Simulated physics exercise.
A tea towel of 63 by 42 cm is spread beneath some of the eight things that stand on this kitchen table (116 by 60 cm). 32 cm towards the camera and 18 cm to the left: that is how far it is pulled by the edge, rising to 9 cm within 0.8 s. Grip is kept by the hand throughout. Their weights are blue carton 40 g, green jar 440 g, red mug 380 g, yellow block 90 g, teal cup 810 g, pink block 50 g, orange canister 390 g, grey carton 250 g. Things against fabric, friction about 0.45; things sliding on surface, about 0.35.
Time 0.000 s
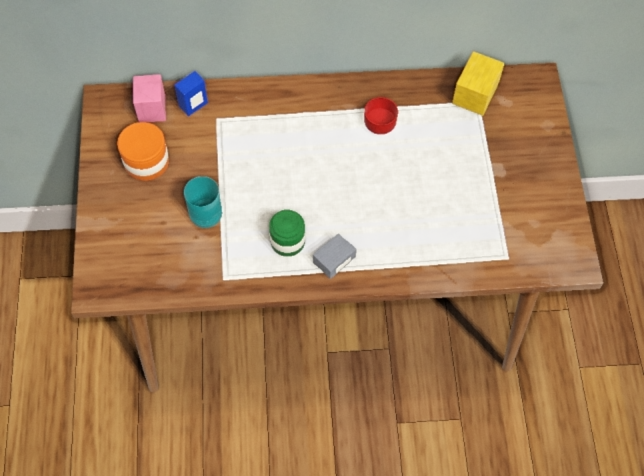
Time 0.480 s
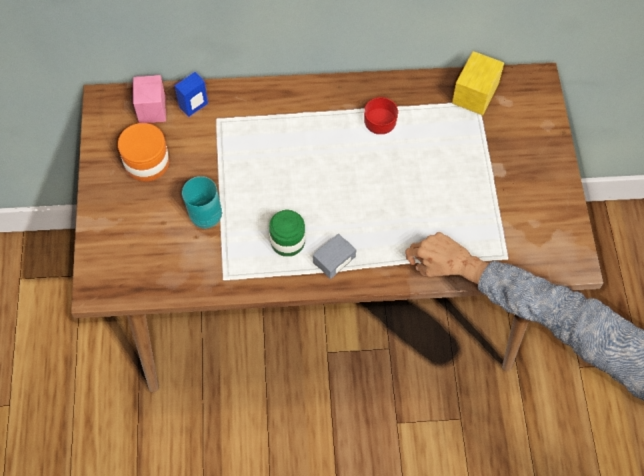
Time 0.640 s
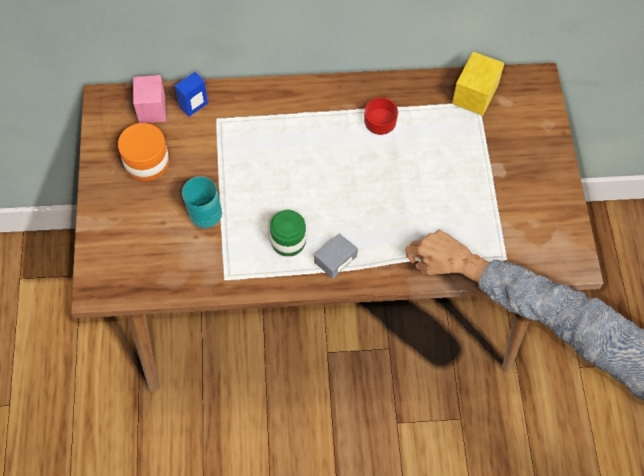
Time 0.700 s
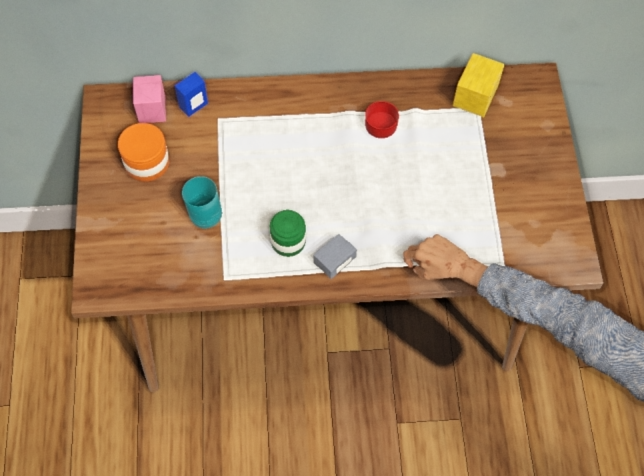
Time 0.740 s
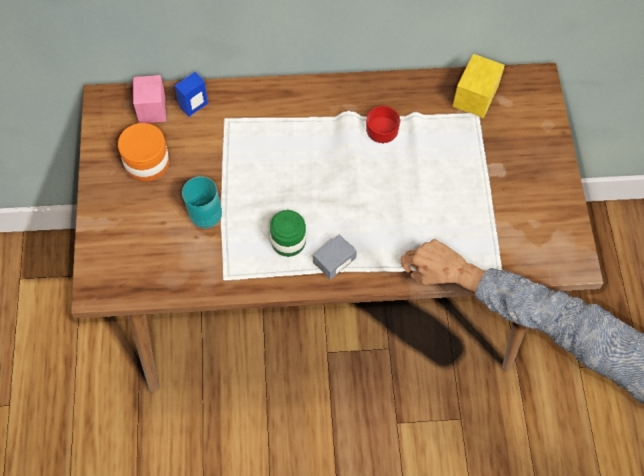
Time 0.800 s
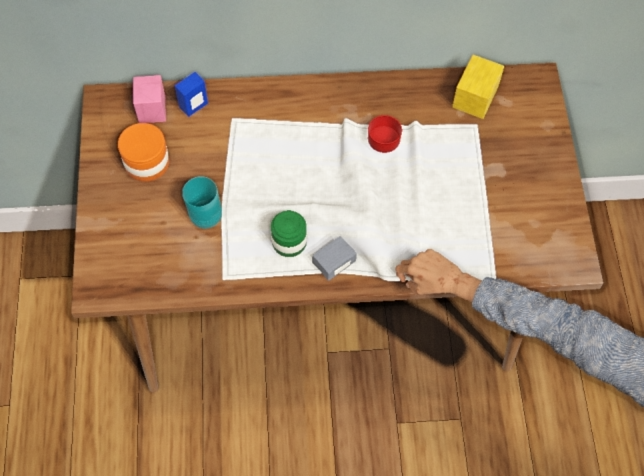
A hand gripping the front edge of a white cloth on a wooden table, slowly tugging it into creases and shifting a red mug slightly forward.
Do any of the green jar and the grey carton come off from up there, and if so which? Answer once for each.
As I see it, I'd say the green jar leaves; I'd say the grey carton leaves.
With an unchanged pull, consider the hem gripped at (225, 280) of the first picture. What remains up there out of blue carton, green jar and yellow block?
If so, blue carton is still on top, green jar comes off and yellow block is still on top.
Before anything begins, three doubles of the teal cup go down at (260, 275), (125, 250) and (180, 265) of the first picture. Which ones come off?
In turn: Goes over, remains, stays on.
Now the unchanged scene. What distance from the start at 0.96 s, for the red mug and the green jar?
For the red mug, 15 centimetres, and for the green jar, 2 centimetres.
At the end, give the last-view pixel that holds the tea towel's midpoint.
I'd point to about (372, 331).
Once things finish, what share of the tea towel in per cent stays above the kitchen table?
About 25 per cent.
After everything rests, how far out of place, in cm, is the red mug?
Well, the red mug finishes off the top.
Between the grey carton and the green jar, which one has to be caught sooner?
First: Grey.
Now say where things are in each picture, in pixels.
Green jar (287, 223); grey carton (335, 252); tea towel corners (224, 280) (217, 119) (508, 259), in the first picture.
Tea towel corners (224, 280) (217, 119); grip (415, 263), in the second picture.
Tea towel corners (225, 280) (217, 119); grip (415, 261), in the third picture.
Red mug (382, 115); tea towel corners (224, 280) (218, 119); grip (413, 265), in the fourth picture.
Red mug (384, 120); tea towel corners (224, 280) (225, 119); grip (410, 270), in the fifth picture.
Green jar (289, 223); grey carton (335, 254); tea towel corners (223, 279) (232, 119) (477, 125) (496, 286); grip (405, 280), in the sixth picture.
At 1.0 s, 90 % of the tea towel is still over the top; grey carton 6 cm off its start, green jar 2 cm off its start, red mug 15 cm off its start.
At 1.1 s, 75 % of the tea towel is still over the top; grey carton 12 cm off its start, green jar 7 cm off its start, red mug 28 cm off its start.
At 1.3 s, 45 % of the tea towel is still over the top; grey carton on its side, 22 cm off its start at (307, 355), green jar 16 cm off its start at (317, 283), red mug 39 cm off its start at (404, 262).
At 1.4 s, 30 % of the tea towel is still over the top; grey carton over the edge, green jar on its side, 24 cm off its start, red mug 46 cm off its start.
At 3.0 s, 25 % of the tea towel is still over the top; grey carton over the edge, green jar over the edge, red mug over the edge.
